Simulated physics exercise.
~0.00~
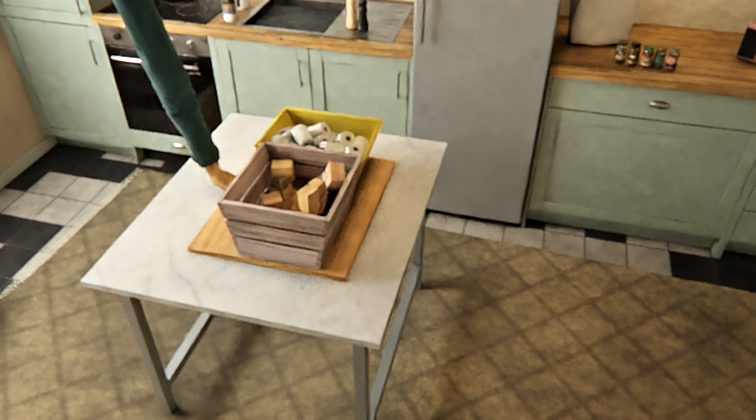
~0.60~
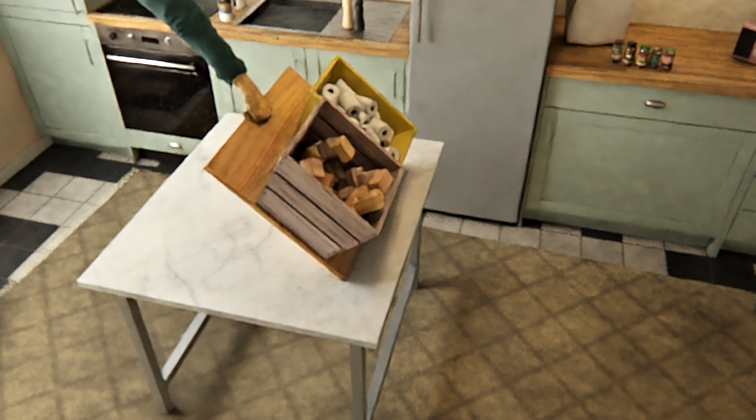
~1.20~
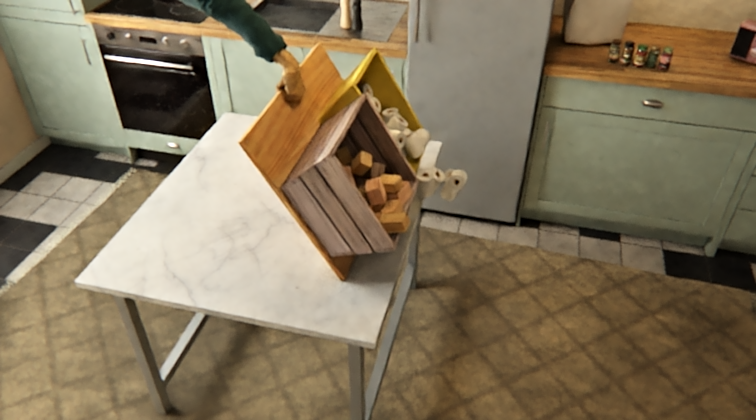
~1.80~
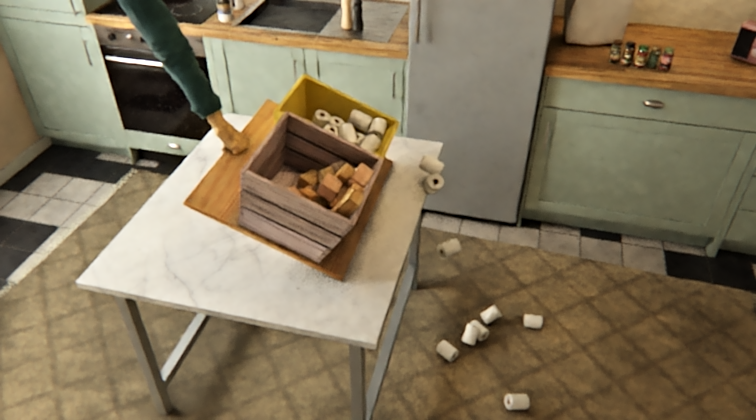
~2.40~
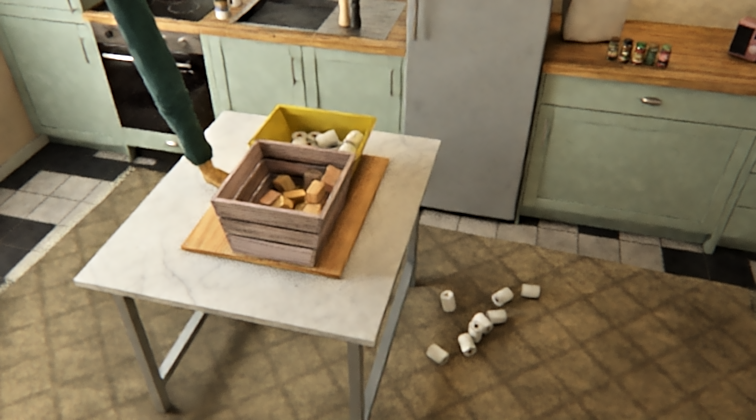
A green-sleeved arm lifted the left side of a board on a table, tipping its two boxes to the right, and several white rolls tumbled from the yellow one; once lowered flat, the wooden blocks remained in their box while rolls lay scattered on the floor.
